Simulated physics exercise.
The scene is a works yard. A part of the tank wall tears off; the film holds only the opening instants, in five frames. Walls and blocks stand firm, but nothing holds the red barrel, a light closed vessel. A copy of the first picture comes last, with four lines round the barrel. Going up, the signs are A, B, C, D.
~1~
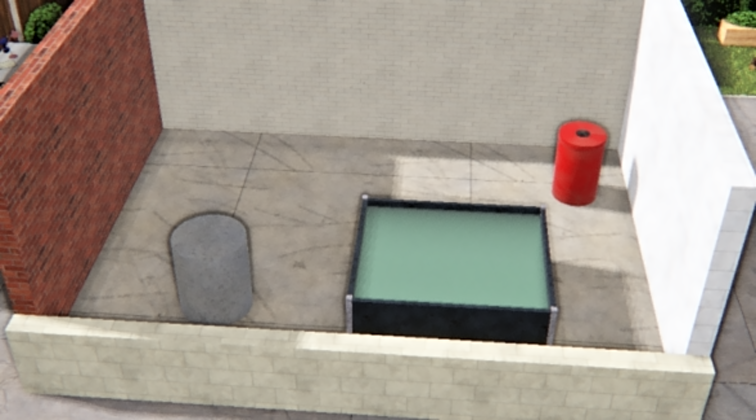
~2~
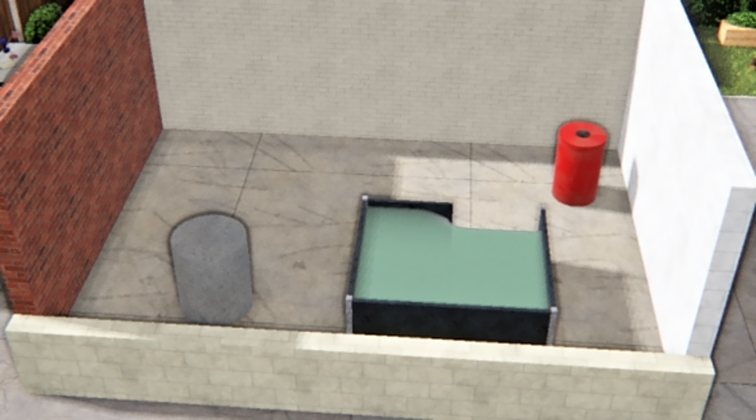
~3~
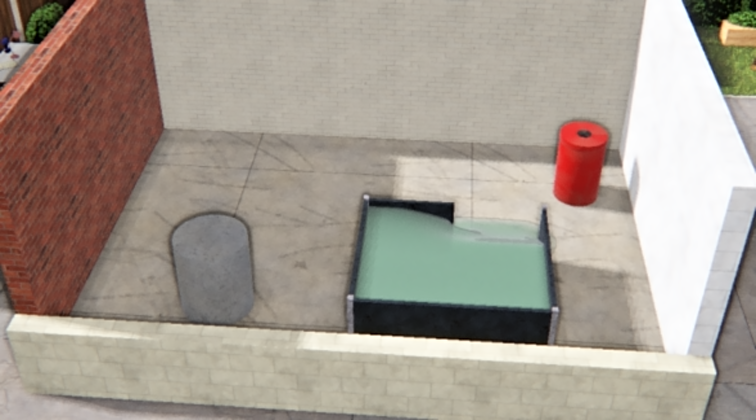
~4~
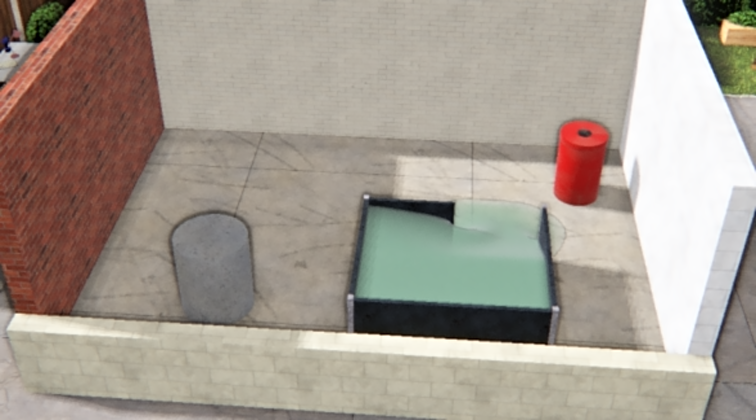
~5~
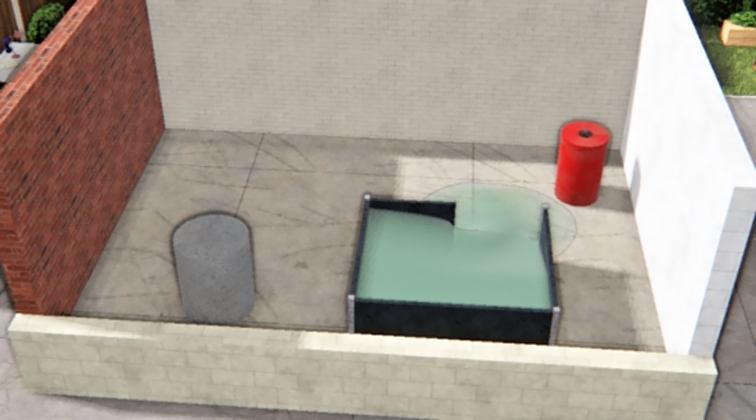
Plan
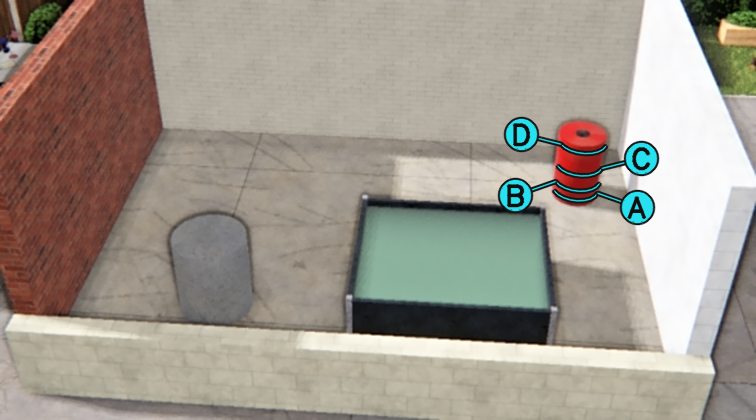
The video shows a walled yard with a gray cylinder, a red barrel and a black-sided tank full of greenish water; part of the tank's back wall disappears, and water pours through the gap and spreads across the ground behind.
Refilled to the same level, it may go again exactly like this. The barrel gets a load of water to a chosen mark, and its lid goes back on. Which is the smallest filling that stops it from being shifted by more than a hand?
That is mark C.
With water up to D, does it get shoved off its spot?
No, not at all.
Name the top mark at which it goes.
It is B.
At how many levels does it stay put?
Two of them.
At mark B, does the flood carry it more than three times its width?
No, it does not.
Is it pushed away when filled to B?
Yes.
On the marked copy, A at (577, 200); B at (578, 191); C at (581, 175); D at (584, 153); from the bottom up A, B, C, D.
With A, it is pushed about twice its own width away.
With B, it is pushed about its own width away.
With C, it does not move.
With D, it does not move.
